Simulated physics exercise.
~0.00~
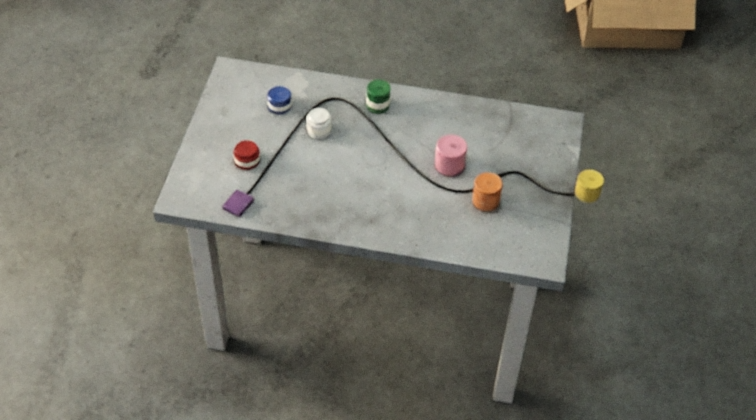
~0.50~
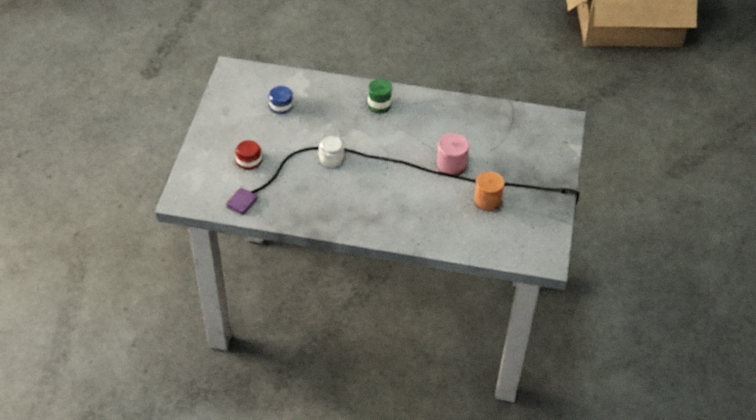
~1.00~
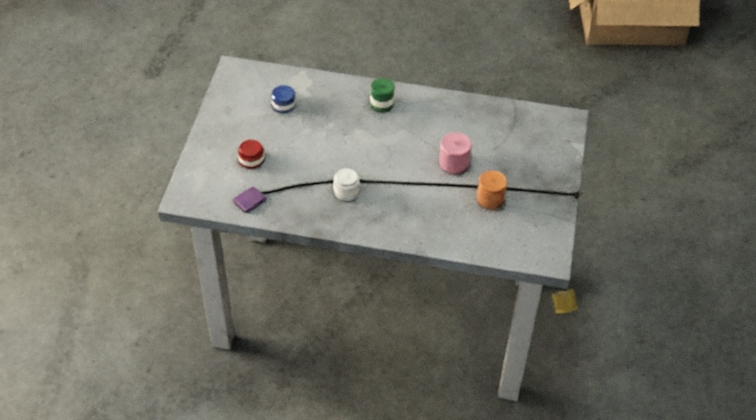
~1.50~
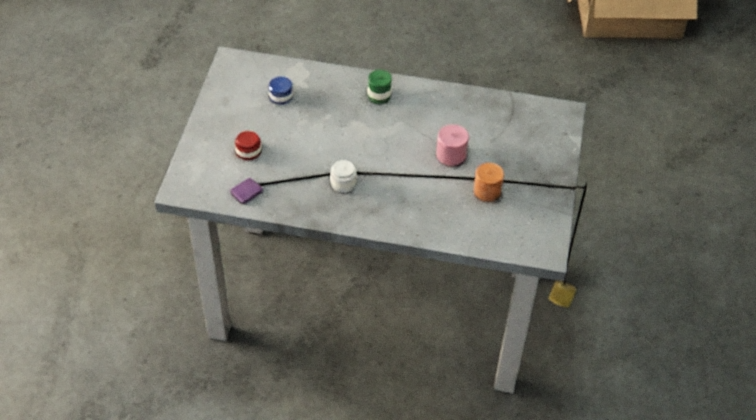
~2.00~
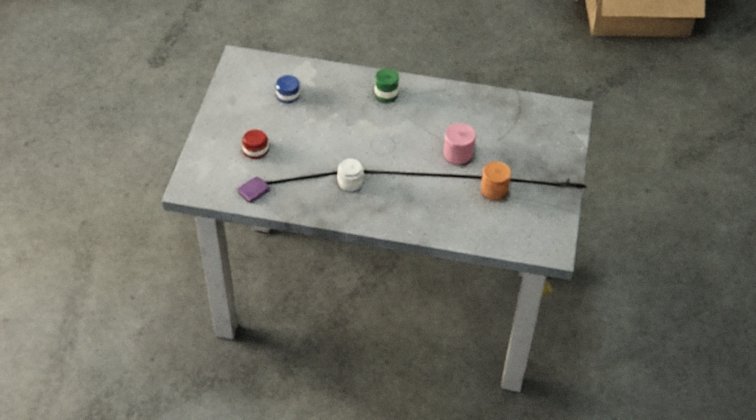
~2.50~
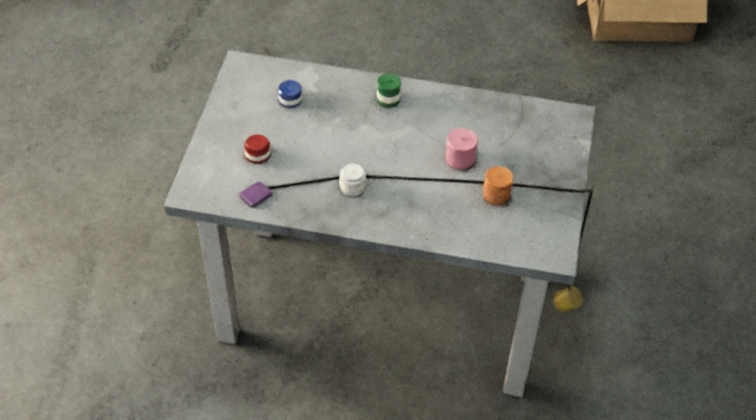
Yellow cylinder dropping off a grey table's right side, pulling the black cable taut, dragging the white jar, and swinging below the edge.
